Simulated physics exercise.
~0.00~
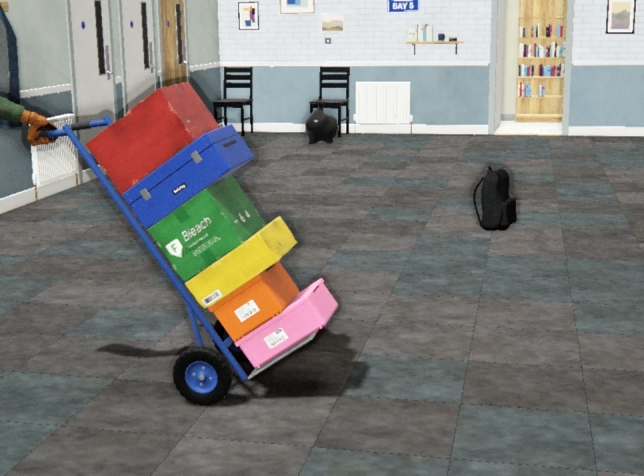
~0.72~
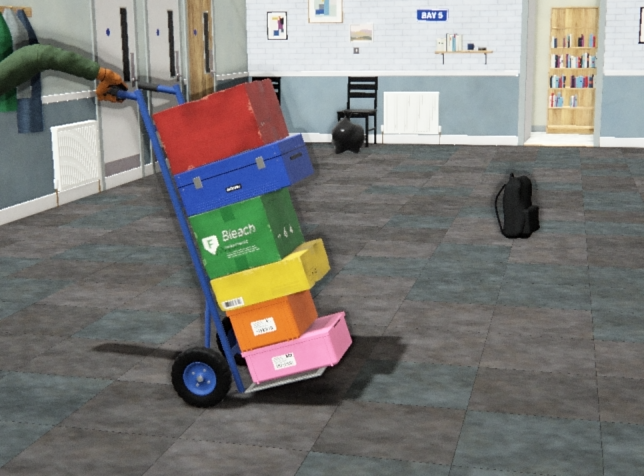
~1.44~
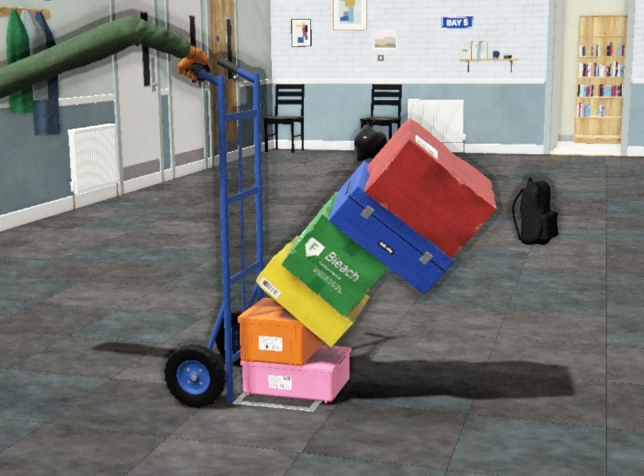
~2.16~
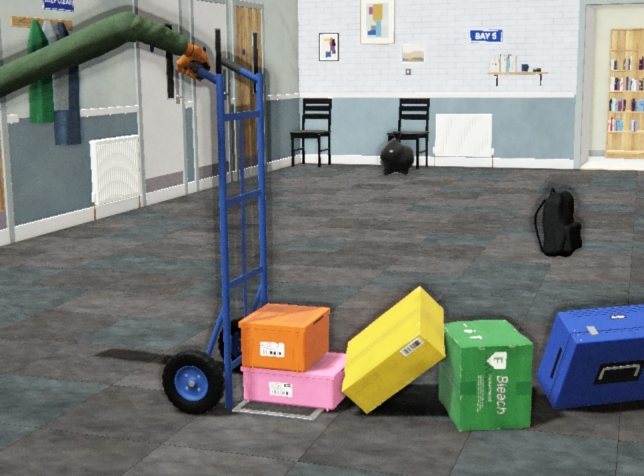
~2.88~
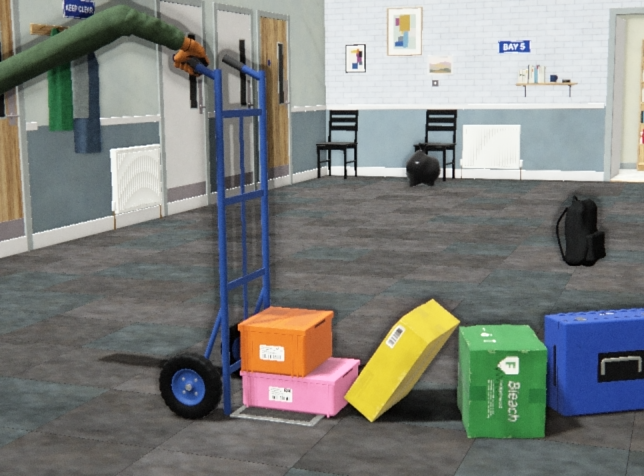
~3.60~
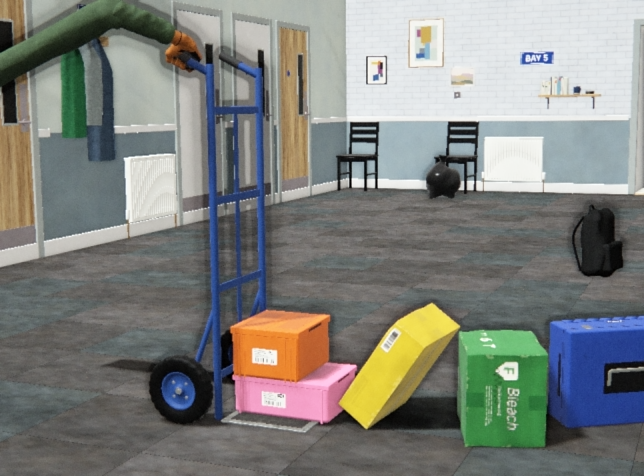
The clip opens on a blue hand truck leaning back to the left, held by a gloved hand and stacked with six colourful boxes. The arm swings the truck forward until it stands upright with its plate on the floor. As it stops, the upper boxes pitch to the right, red and blue leading, with green and yellow tipping beneath them. They tumble off onto the floor while the view drifts slightly sideways. At the end, orange sits on pink at the plate, yellow leans beside them, green and blue lie further right, and red is out of view.
